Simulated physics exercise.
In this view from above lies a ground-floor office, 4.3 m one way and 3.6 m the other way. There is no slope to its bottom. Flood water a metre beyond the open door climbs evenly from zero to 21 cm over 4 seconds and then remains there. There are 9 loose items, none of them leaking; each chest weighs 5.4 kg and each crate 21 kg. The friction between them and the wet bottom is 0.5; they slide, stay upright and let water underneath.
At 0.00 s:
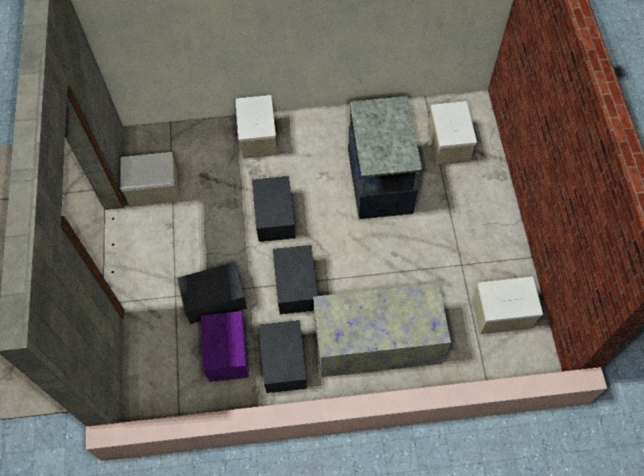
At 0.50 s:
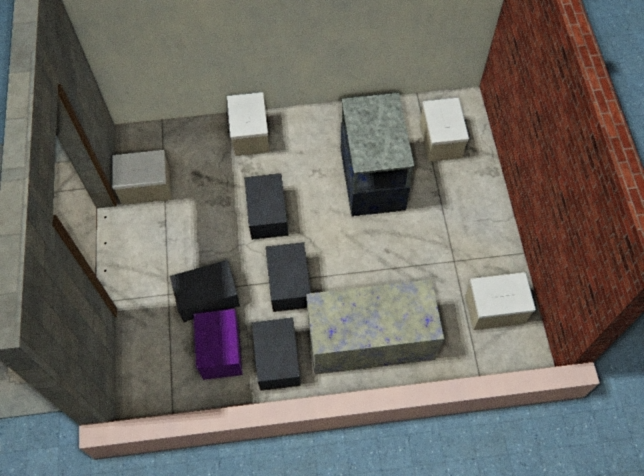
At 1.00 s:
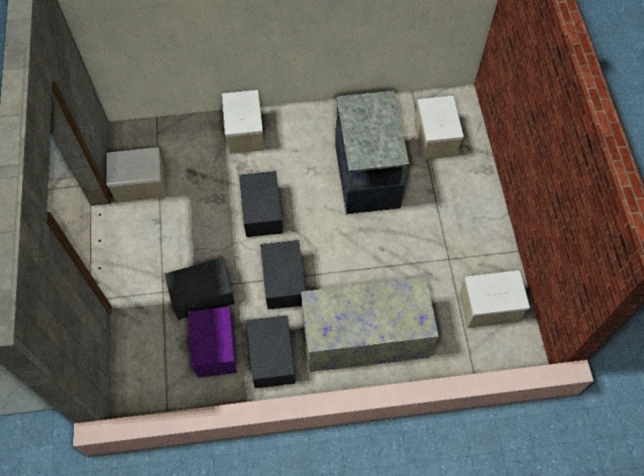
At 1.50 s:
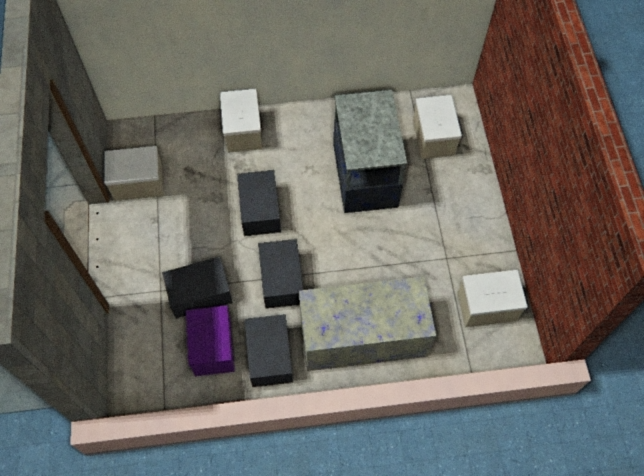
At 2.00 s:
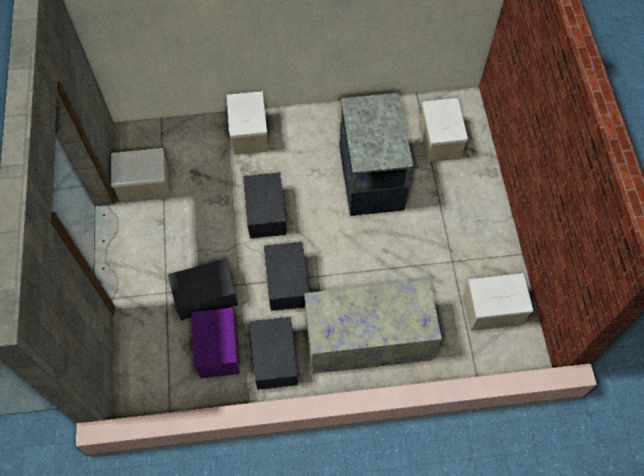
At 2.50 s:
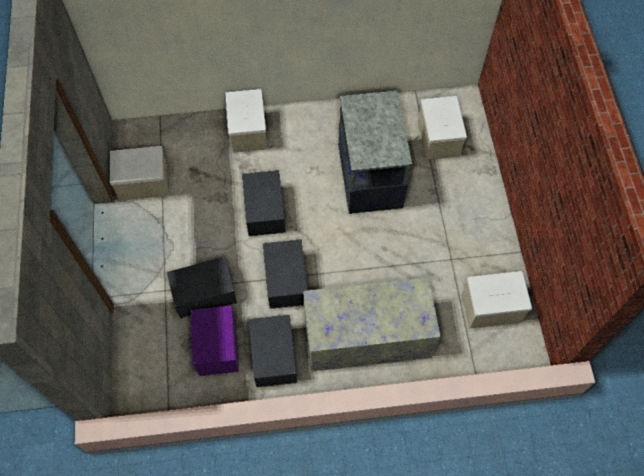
A roofless room with scattered boxes and a purple chest sat still as seen from above, while the view swayed slightly; then a thin bluish sheet of water spread in through the left doorway.
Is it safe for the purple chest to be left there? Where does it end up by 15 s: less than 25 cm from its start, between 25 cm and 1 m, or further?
Between 25 cm and 1 m.
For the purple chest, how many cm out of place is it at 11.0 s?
Around 40 centimetres.
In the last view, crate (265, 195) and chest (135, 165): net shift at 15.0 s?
In that order: 200 cm, 140 cm.
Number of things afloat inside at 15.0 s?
At that time, 9.
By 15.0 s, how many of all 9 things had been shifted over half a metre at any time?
8.
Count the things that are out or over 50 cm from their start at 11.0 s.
By my tally, 4.
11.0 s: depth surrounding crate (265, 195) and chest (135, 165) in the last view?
Around 12 cm and 7 cm.
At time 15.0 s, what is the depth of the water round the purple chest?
Near 12 cm deep.
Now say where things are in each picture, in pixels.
The purple chest at (223, 340), on the bottom; 0.0 m2 under water; 0 of 9 have shifted, in the first frame.
The purple chest at (216, 338), on the bottom; 0.0 m2 under water; 0 of 9 have shifted, in the second frame.
The purple chest at (211, 336), on the bottom; 0.0 m2 under water; 0 of 9 have shifted, in the third frame.
The purple chest at (208, 335) rests on the ground; water covers 0.0 m2; 0 of 9 have shifted, in the fourth frame.
The purple chest at (214, 337) rests on the ground; 0.0 m2 under water; 0 of 9 have shifted, in the fifth frame.
The purple chest at (213, 335) rests on the ground; 0.5 m2 under water; 0 of 9 have shifted, in the sixth frame.
After 3.5 s the purple chest is near (213, 335), 0.0 m from its start, aground; 0 afloat.
After 6.8 s the purple chest is near (225, 371), 0.4 m from its start, aground; 1 afloat.
After 11.0 s the purple chest is near (225, 370), 0.4 m from its start, afloat; 7 afloat.
After 15.0 s the purple chest is near (159, 336), 0.5 m from its start, afloat; 9 afloat.
